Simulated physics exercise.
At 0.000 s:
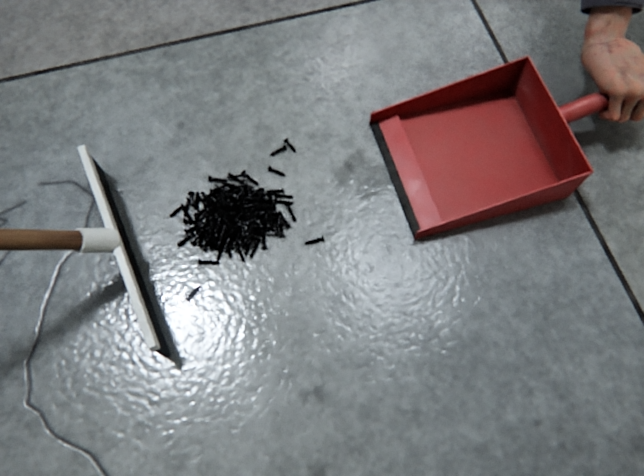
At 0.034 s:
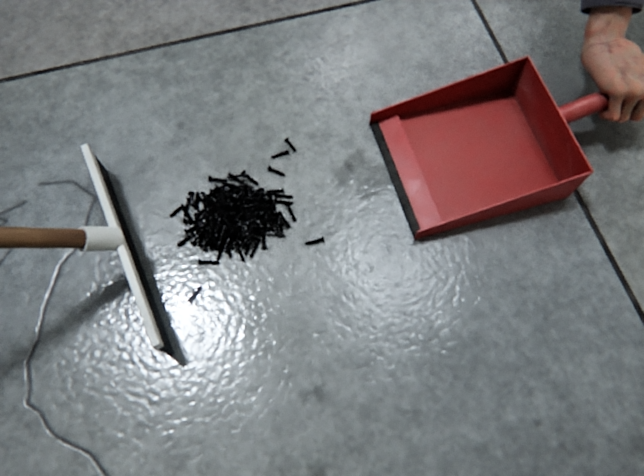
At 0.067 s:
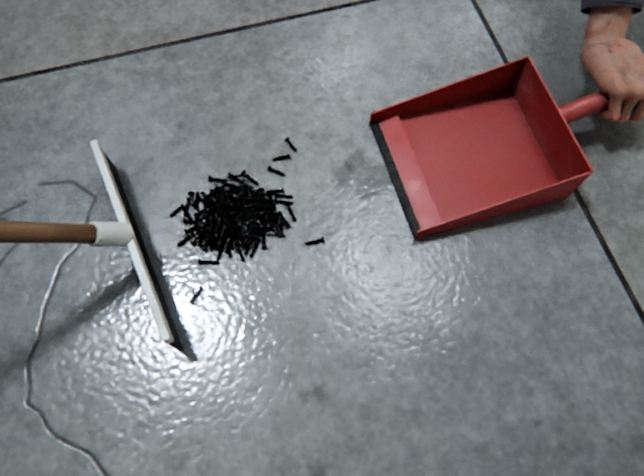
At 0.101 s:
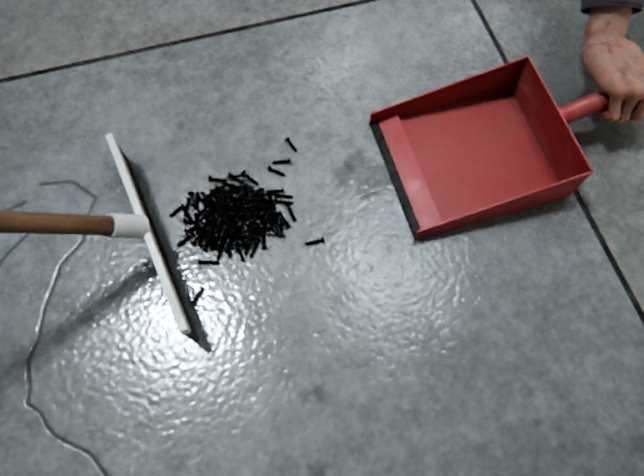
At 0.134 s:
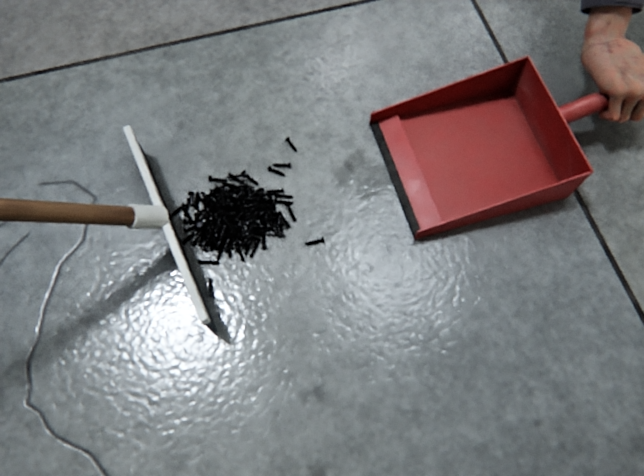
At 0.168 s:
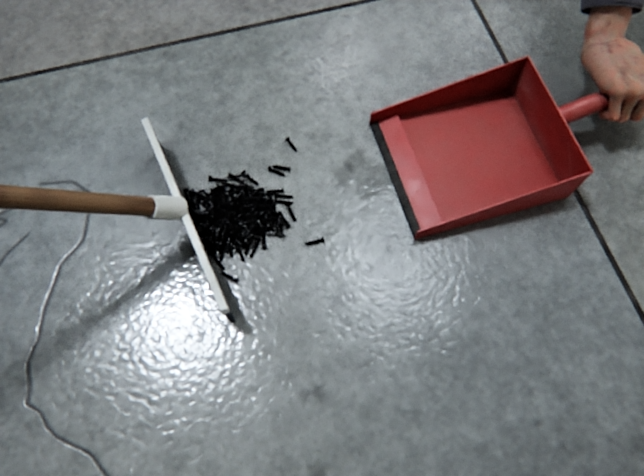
A hand at the upper right holds the handle of a red dustpan on a grey tiled floor, seen from above at a slight angle by a still camera. A heap of black screws lies left of the pan, with a few strays around it, and a white blade on a brown handle stands at the left near a thin pale cord. The blade slides rightward and slightly up, slowly then faster, meets the heap and pushes its left edge inward, while the pan stays still.
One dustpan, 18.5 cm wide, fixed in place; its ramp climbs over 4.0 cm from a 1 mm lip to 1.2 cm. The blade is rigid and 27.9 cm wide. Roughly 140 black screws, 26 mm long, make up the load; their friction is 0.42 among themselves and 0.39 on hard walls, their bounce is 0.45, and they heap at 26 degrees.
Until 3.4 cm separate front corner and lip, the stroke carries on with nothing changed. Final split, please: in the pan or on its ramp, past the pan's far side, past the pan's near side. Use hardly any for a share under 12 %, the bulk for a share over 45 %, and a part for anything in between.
Pan: A part, far side: A part, near side: Hardly any.
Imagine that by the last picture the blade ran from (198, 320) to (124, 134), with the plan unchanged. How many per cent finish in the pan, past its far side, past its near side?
Pan 15; far 20; near 0.
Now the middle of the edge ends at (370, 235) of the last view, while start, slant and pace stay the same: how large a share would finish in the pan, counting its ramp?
Share caught: Approx. 20 %.
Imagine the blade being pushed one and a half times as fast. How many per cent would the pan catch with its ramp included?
In that case close to 50 per cent.
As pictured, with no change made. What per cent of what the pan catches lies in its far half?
Some 70 per cent.
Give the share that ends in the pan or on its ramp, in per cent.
Estimate: Close to 25 %.
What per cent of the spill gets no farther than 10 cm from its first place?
I'd estimate roughly 0 per cent.
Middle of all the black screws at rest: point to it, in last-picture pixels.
Somewhere near (374, 147) in the last picture.
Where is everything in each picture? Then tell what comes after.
Blade from (154, 346) to (85, 153), moved 0.0 cm, 0 of the pieces shifted so far; middle of the pieces at (234, 218); pan at (479, 156), in the first picture.
Blade from (158, 344) to (89, 152), moved 0.4 cm, 1 of the pieces shifted so far; middle of the pieces at (234, 218), in the second picture.
Blade from (168, 339) to (98, 148), moved 1.6 cm, 2 of the pieces shifted so far; middle of the pieces at (234, 218), in the third picture.
Blade from (185, 330) to (113, 141), moved 3.7 cm, 2 of the pieces shifted so far; middle of the pieces at (234, 218), in the fourth picture.
Blade from (205, 320) to (130, 134), moved 6.1 cm, 3 of the pieces shifted so far; middle of the pieces at (234, 218), in the fifth picture.
Blade from (225, 309) to (148, 126), moved 8.5 cm, 27 of the pieces shifted so far; middle of the pieces at (238, 209); pan at (479, 156). The blade's pace is about 0.72 m/s, heading 13 degrees away from the viewer's side, in the sixth picture.
Then, at 0.33 s, middle of the blade 16 cm from the lip; 0 % over the lip, far side 5 %, near side 0 %.
After 0.44 s, middle of the blade 8 cm from the lip; 0 % over the lip, far side 15 %, near side 0 %.
Then, at 0.67 s, middle of the blade 6 cm from the lip; 25 % over the lip, far side 20 %, near side 0 %.
In the end, at 1.5 s, pan 25 %, far side 20 %, near side 0 %, in front of the lip or behind the blade 55 %.
